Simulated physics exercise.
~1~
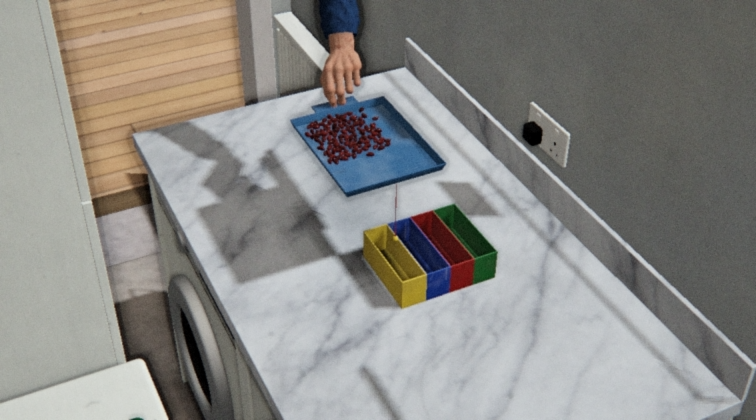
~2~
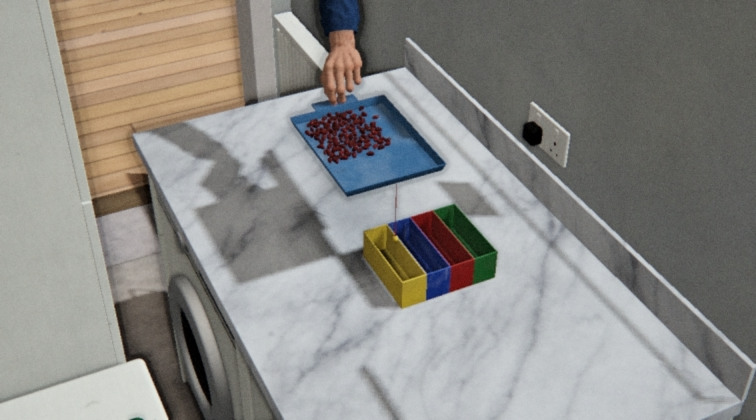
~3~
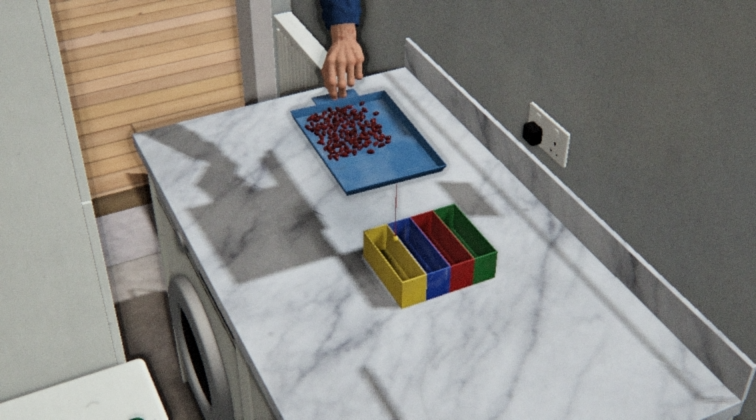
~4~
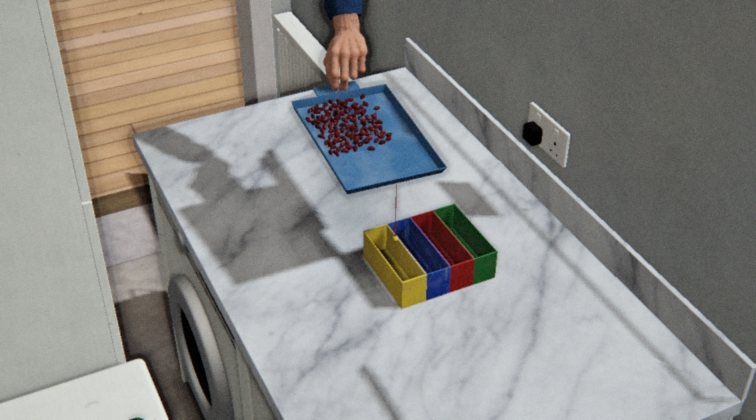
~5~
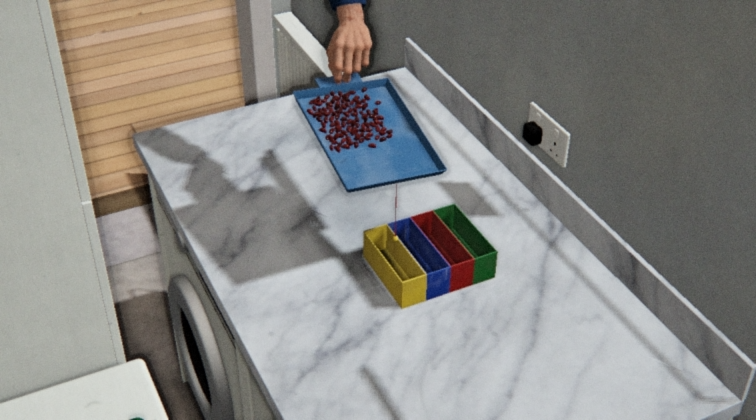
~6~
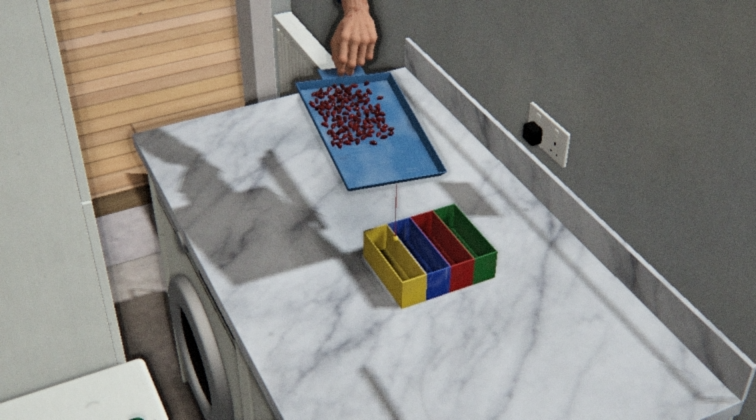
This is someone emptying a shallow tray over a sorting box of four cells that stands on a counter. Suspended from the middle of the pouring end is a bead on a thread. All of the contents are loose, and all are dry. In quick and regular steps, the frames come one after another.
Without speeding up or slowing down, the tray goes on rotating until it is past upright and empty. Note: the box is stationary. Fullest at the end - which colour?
Red cell.
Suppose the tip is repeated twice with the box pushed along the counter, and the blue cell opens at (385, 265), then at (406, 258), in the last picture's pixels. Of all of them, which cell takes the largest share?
Taking the two placings in order, you'd get the green cell and then the green cell.
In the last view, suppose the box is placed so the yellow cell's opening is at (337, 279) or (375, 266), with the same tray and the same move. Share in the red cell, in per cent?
About 0 and 20 per cent respectively.
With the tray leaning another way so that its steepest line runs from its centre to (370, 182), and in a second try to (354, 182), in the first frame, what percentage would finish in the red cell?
Roughly 0 percent first and 0 percent second.
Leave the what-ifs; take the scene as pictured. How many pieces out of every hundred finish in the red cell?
Result: Some 50 % of the load.
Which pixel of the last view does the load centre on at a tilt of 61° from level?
Check around (422, 165) in the last picture.
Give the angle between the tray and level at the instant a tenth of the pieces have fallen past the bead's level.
Angle: Approx. 70 degrees.
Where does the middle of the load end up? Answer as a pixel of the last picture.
Last view, centre at rest - approx. (443, 265).
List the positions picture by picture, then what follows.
In the first frame, corners of the pouring end at (347, 190) and (442, 162), level; middle of the load at (342, 136), kidney beans; bead on its thread at (395, 239); yellow cell at (414, 289); blue cell at (438, 281); red cell at (462, 273); green cell at (485, 266).
In the second frame, corners of the pouring end at (347, 189) and (442, 163), level; middle of the load at (342, 135).
In the third frame, corners of the pouring end at (348, 188) and (443, 164), tipped barely, lowest at the right corner; middle of the load at (342, 131).
In the fourth frame, corners of the pouring end at (348, 187) and (443, 166), tipped a little, lowest at the right corner; middle of the load at (343, 125).
In the fifth frame, corners of the pouring end at (349, 186) and (443, 168), tipped a little, lowest at the right corner; middle of the load at (344, 119).
In the sixth frame, corners of the pouring end at (351, 185) and (443, 170), tipped clearly, lowest at the right corner; middle of the load at (346, 113); yellow cell at (414, 289); blue cell at (438, 281); red cell at (462, 273); green cell at (485, 266).
Soon after the last picture, tray tipped steeply; most on the tray; a small part falling or outside the box.
A little later, tray tipped right over; about a quarter on the tray; about a third in the red cell; about a quarter in the green cell; a small part in the blue cell; a stray few in the yellow cell; a small part falling or outside the box.
Later still, tray tipped past a quarter turn; about half in the red cell; about a quarter in the blue cell; about a quarter in the green cell; a stray few in the yellow cell; a stray few falling or outside the box.
At rest, tray tipped past a quarter turn; about half in the red cell; about a quarter in the blue cell; about a quarter in the green cell; a stray few in the yellow cell; a stray few outside the box.
